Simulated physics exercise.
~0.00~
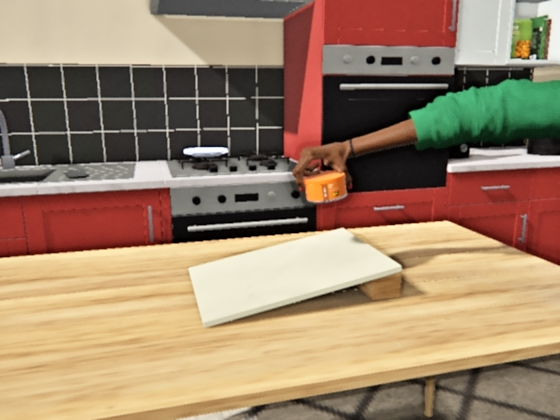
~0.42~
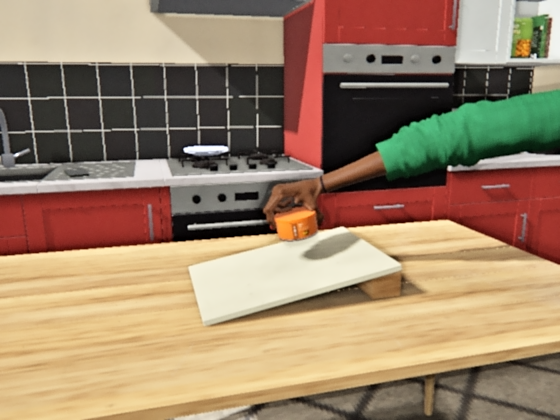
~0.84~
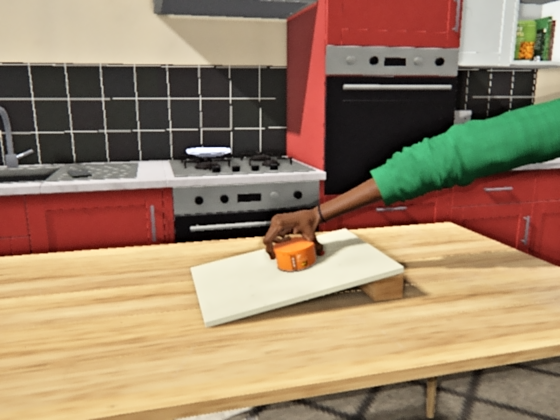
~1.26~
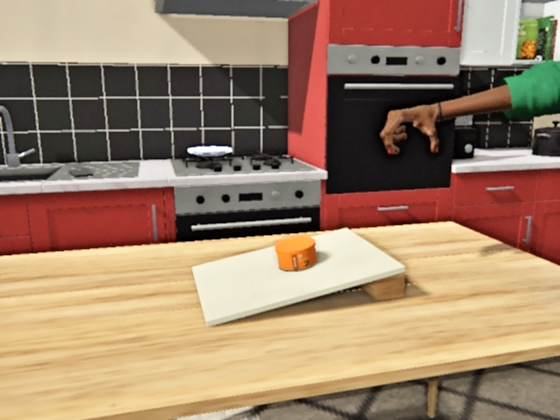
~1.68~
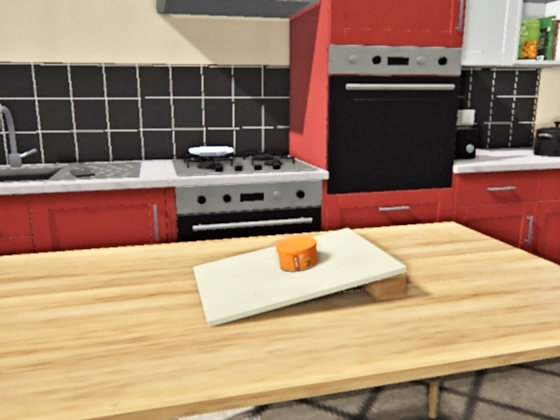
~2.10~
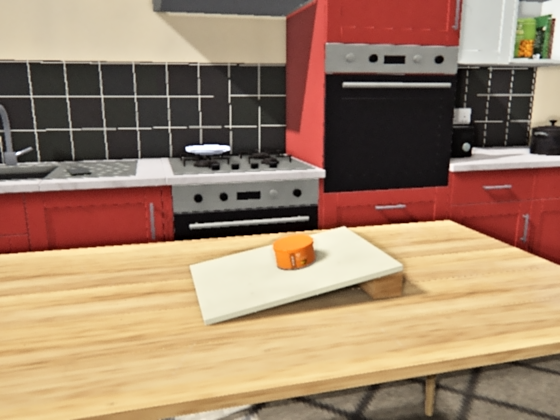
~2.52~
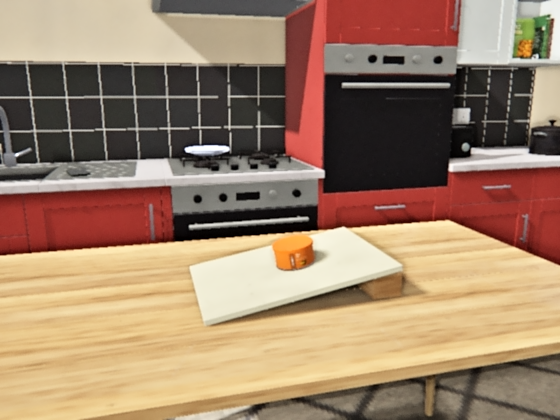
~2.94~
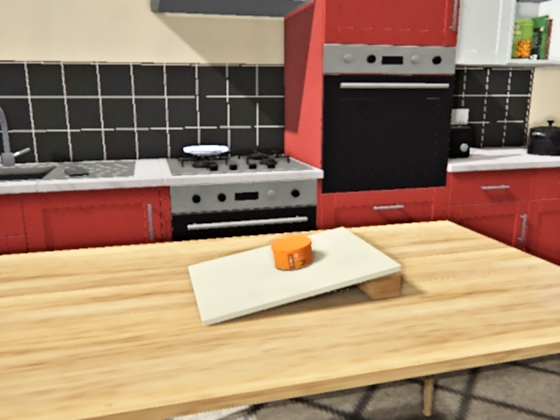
Orange tub being lowered by a hand onto a sloping white board, then staying in place after the hand lets go.
